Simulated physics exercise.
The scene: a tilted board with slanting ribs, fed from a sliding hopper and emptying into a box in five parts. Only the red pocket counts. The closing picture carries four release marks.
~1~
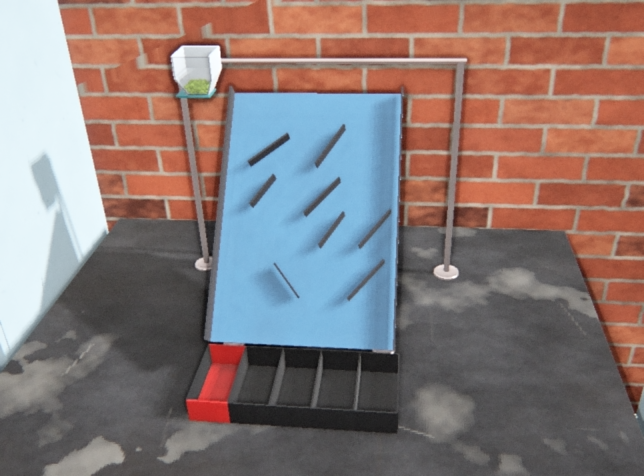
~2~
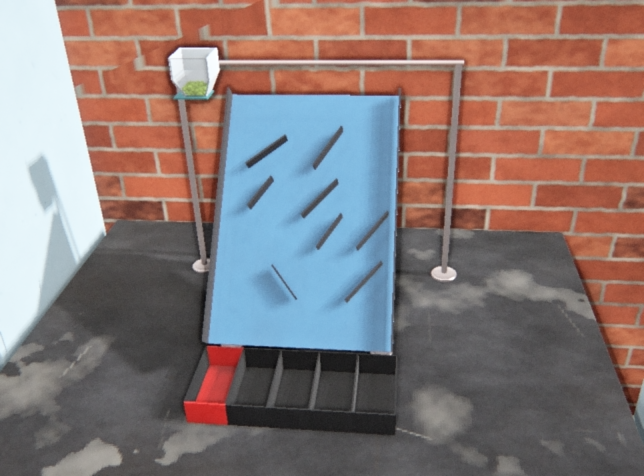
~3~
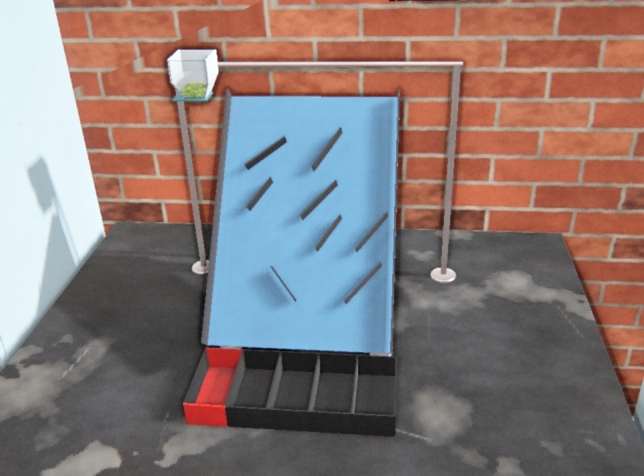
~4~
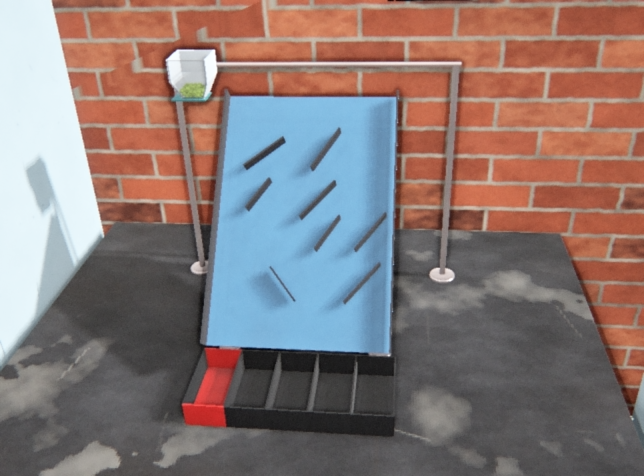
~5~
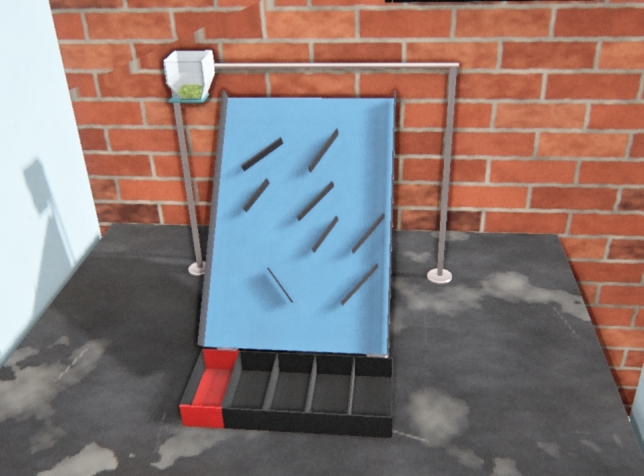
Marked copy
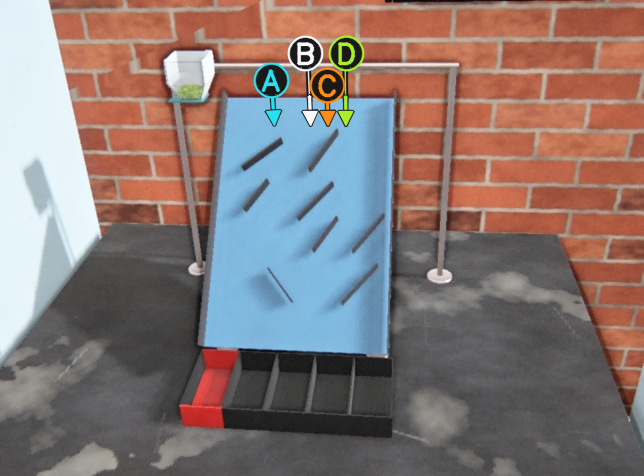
On a dark, stained surface before a red brick wall, with a pale panel at the left, the view looks slightly down from the front. A tilted blue board with slanting dark ribs stands above a black box of five compartments, the leftmost red, while a clear hopper of green pieces sits at the rail's left end. Nothing in the setup moves; only the camera shifts very slightly.
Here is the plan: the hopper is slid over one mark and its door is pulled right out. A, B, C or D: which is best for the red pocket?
The best mark is A.
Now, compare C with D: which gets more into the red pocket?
Here it is mark C.
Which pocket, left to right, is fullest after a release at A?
It is the first one.
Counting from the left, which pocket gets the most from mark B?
It is the fourth one.
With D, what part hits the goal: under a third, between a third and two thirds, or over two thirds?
Mark D gives under a third.
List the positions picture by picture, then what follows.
In the first frame, hopper near (200, 87), dried peas, door shut.
In the second frame, ribs (245, 163) to (286, 135), (313, 165) to (342, 126), (247, 205) to (271, 176).
In the third frame, ribs (301, 216) to (336, 180), (316, 248) to (340, 215), (356, 249) to (387, 212).
In the fourth frame, ribs (270, 266) to (293, 299), (344, 302) to (380, 263).
In the fifth frame, red pocket near (202, 415), number 1 of 5 from the left.
On the marked copy, mark A meets the board at (274, 120); mark B meets the board at (310, 120); mark C meets the board at (327, 120); mark D meets the board at (345, 120).
With A, all but a few in the red pocket, a small share in other pockets.
With B, close to a quarter in the red pocket, close to two thirds in other pockets.
With C, close to a third in the red pocket, close to half in other pockets, a small share outside the box.
With D, close to a quarter in the red pocket, the bulk in other pockets.
